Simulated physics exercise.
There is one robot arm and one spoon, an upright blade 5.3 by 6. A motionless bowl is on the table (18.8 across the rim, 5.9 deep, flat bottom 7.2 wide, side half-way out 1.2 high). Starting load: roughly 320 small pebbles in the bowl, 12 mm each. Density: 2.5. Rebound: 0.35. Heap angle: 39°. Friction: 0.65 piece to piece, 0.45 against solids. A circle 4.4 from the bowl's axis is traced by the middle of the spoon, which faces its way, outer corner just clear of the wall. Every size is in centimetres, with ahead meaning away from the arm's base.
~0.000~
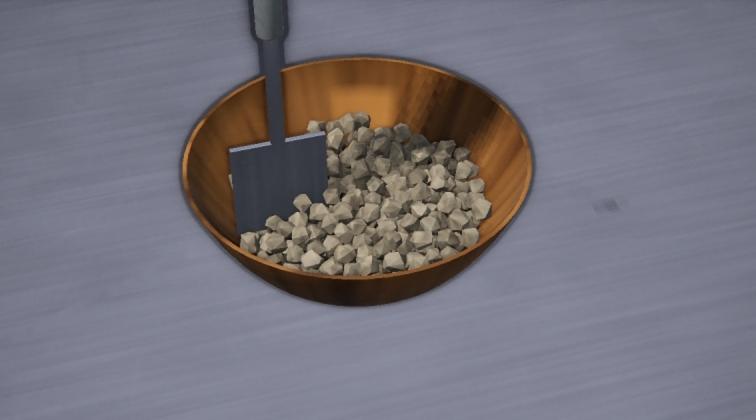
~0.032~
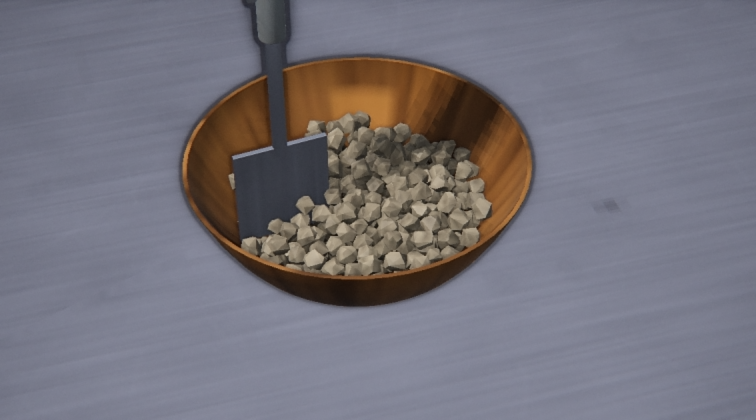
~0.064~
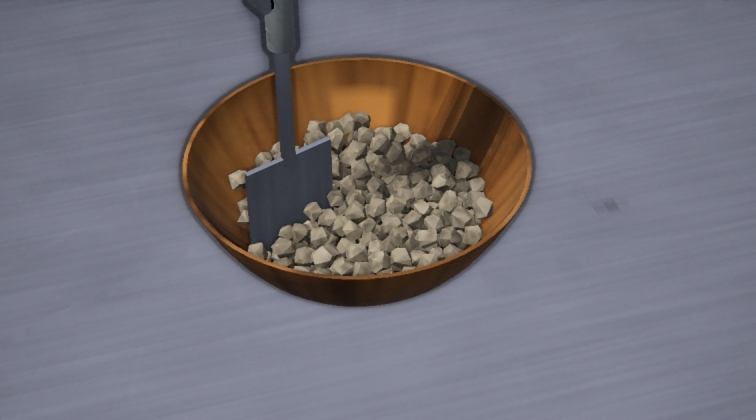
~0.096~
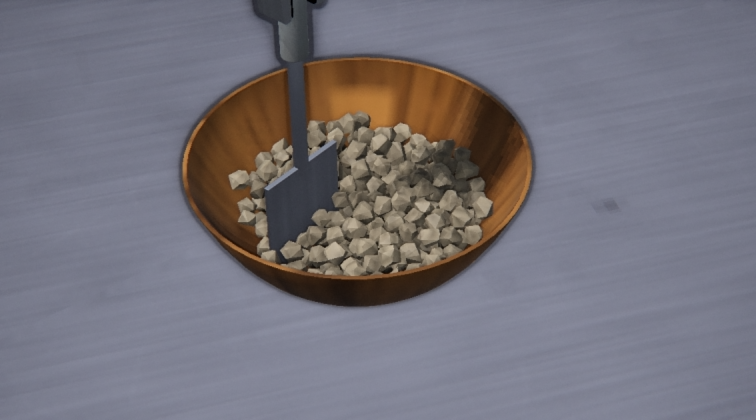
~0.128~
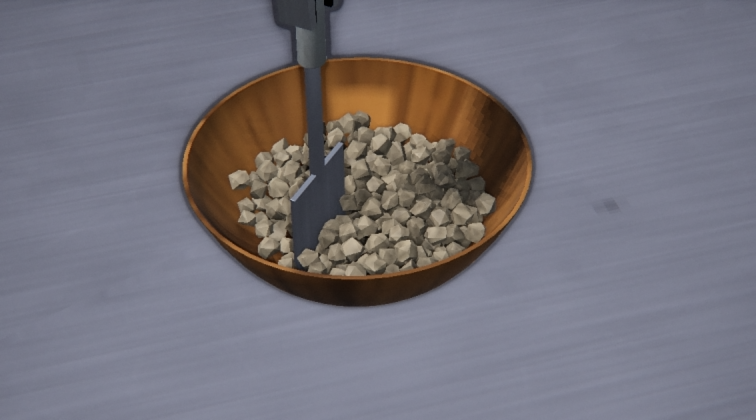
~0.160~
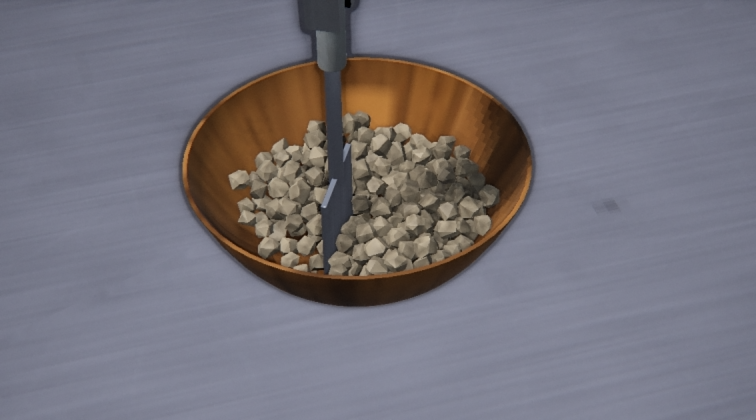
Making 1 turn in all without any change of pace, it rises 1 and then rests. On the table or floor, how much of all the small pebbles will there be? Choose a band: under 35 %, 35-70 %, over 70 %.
Band: Under 35 %.
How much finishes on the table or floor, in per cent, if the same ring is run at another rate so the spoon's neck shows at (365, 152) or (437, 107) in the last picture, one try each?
First try: Around 20 %; second try: Around 40 %.
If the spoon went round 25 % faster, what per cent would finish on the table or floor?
Then roughly 20 per cent.
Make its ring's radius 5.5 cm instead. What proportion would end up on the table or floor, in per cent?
That would come to roughly 0 percent.
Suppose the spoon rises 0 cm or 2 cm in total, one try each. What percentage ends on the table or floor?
That gives about 20 per cent and 10 per cent, in order.
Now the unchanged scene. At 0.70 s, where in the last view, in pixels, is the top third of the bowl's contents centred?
Roughly pixel (265, 145).
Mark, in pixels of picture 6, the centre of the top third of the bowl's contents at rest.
Roughly pixel (297, 233).
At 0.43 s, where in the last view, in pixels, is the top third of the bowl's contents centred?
I'd point to somewhere close to (431, 125).
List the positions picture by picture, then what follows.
Spoon neck at (276, 119), 0° round; upper third of the load around (365, 198), from x 240 to 485, top at y 120; 315 in the bowl, in the first picture.
Spoon neck at (278, 123), 6° round; upper third of the load around (363, 198), from x 240 to 485, top at y 120, in the second picture.
Spoon neck at (287, 133), 19° round; upper third of the load around (368, 204), from x 240 to 485, top at y 120, in the third picture.
Spoon neck at (300, 142), 33° round; upper third of the load around (373, 209), from x 240 to 485, top at y 120, in the fourth picture.
Spoon neck at (316, 148), 47° round; upper third of the load around (378, 210), from x 240 to 485, top at y 120, in the fifth picture.
Spoon neck at (335, 152), 60° round; upper third of the load around (395, 212), from x 240 to 490, top at y 120; 315 in the bowl, in the sixth picture.
By 0.43 s, 177° round, highest piece 8 above the table; 301 in the bowl, 7 on the table or floor, 7 in flight or on the tool.
By 0.70 s, 293° round, highest piece 8 above the table; 282 in the bowl, 31 on the table or floor, 2 in flight or on the tool.
By 1.03 s, 0° round, highest piece 7 above the table; 263 in the bowl, 51 on the table or floor, 1 in flight or on the tool.
By 1.73 s, 0° round, highest piece 7 above the table; 263 in the bowl, 52 on the table or floor.
Final count, 263 in the bowl, 52 on the table or floor. That is 17 % on the table or floor.
